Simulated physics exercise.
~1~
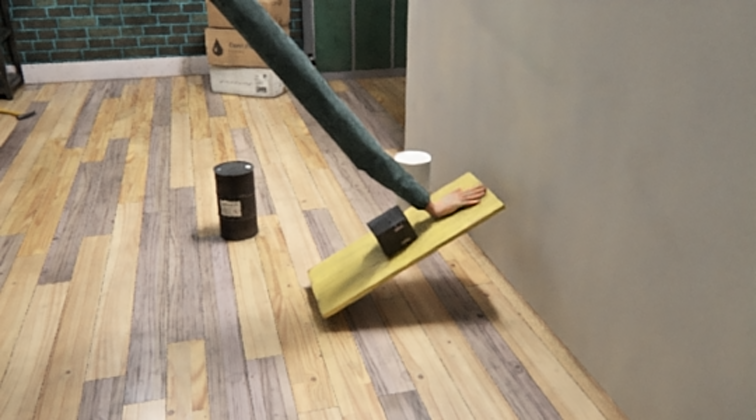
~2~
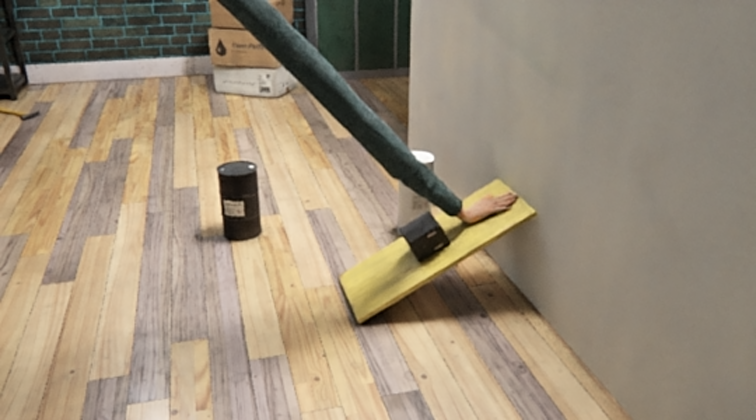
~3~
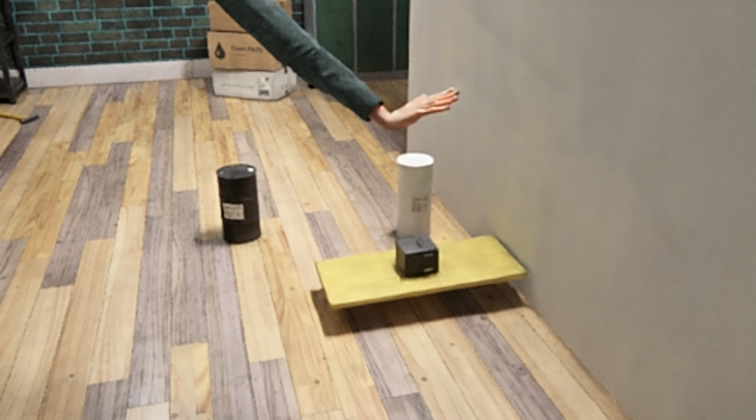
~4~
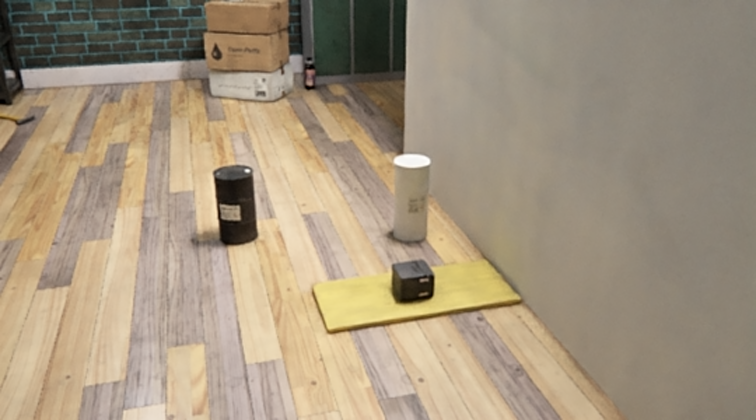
In this clip, a hand tilts a yellow board with a small black box on it toward a wall, shifting it right, then lets go and draws back. The board slides down and ends flat on the floor, while the black and white canisters stay in place.
